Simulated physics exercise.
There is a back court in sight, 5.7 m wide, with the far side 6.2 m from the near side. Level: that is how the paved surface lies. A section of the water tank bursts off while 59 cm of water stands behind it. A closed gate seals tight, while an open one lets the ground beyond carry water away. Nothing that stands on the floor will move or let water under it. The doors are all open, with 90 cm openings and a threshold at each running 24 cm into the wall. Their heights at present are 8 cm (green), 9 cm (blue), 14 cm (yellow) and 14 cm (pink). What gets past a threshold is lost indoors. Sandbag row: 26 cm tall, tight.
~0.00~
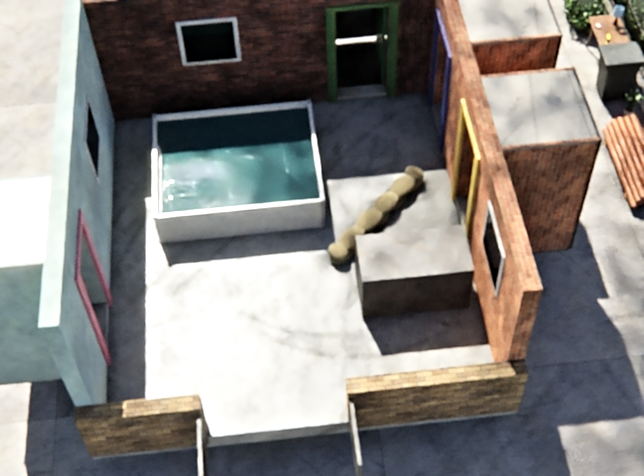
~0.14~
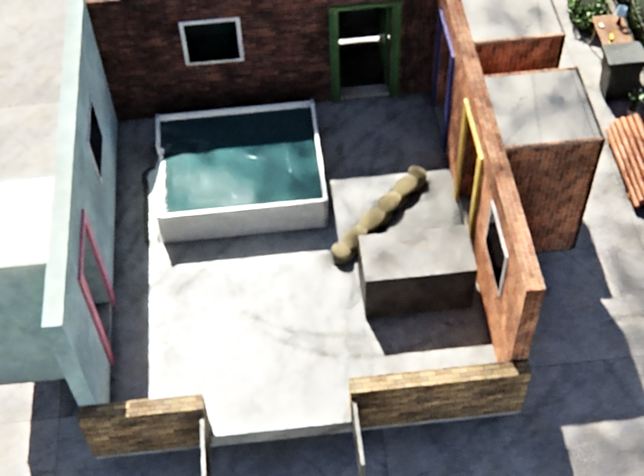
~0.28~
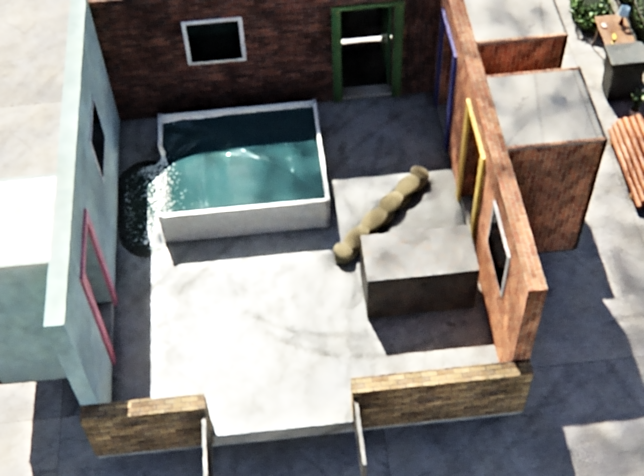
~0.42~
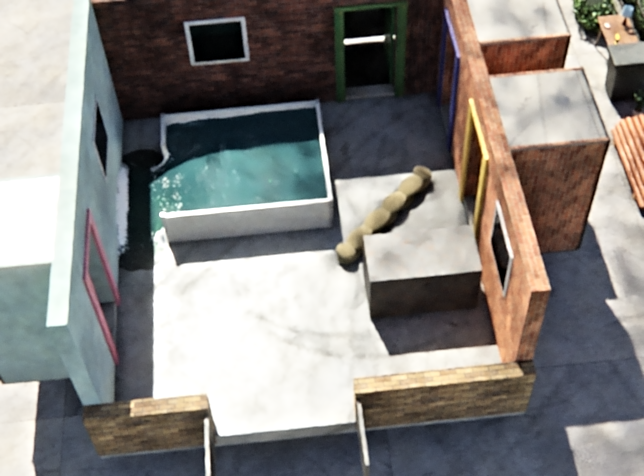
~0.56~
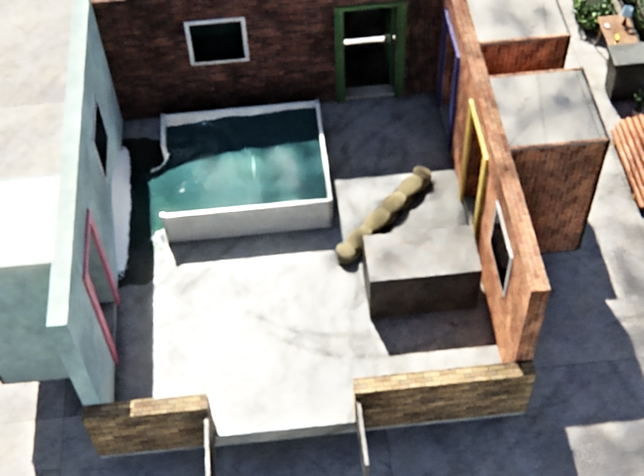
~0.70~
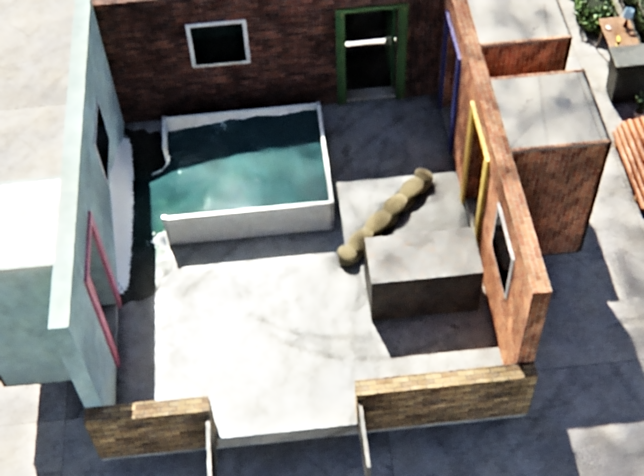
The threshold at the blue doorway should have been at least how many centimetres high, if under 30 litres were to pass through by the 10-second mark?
At least some 17 cm.
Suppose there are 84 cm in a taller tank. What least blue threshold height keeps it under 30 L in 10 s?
I'd go with near 25 cm then.
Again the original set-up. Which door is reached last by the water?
Final door: Yellow.
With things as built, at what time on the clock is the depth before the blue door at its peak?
Roughly 4.5 s.
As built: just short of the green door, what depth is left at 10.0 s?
Roughly 6.0 cm deep.
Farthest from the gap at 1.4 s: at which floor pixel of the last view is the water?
Lab note: Front tip approx. (117, 389).
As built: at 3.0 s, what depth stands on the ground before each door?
Depths in cm - green: 8, blue: 0, yellow: 0, pink: 10.
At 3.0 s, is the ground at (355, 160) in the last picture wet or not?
At that moment it's not yet touched.
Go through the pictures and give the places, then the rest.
The first picture shows the water tank at (236, 160) is whole and still, 59 cm deep; the blue door at (440, 85) is dry.
In the second picture, the gap is at (164, 196), the front 0.3 m out at (148, 225); the back of the water tank holds 59 cm.
In the third picture, the gap is at (166, 198), the front 0.8 m out at (122, 189); the back of the water tank holds 59 cm.
In the fourth picture, water pours out at (169, 198) and has run 0.9 m, to (120, 262); about 14 cm deep outside, 59 cm at the back.
In the fifth picture, water pours out at (169, 199) and has run 1.1 m, to (119, 284); about 17 cm deep outside, 59 cm at the back.
In the sixth picture, the front is at (120, 302), 1.4 m from the gap at (171, 201); 2.1 m2 of floor is wet, 59 cm left at the back; 5.0 m in a straight line remain to the blue door at (450, 87).
After 1.4 s water covers 20 % of the floor, deepest (48 cm) near (122, 219); it has not reached the blue door.
After 3.0 s water covers 45 % of the floor, deepest (40 cm) near (125, 126); it has not reached the blue door.
After 10.0 s water covers 95 % of the floor, deepest (14 cm) near (468, 245); 12 cm at the blue door, 155 litres in over its 9 cm threshold.
At the blue door as built, the water arrived by 3.4 s and peaked near 21 cm at 4.4 s.
With a threshold of 13.5 cm, 61 litres would have come in within the 10 s; with 21 cm, 7 litres. So under 30 litres takes about 17 cm.
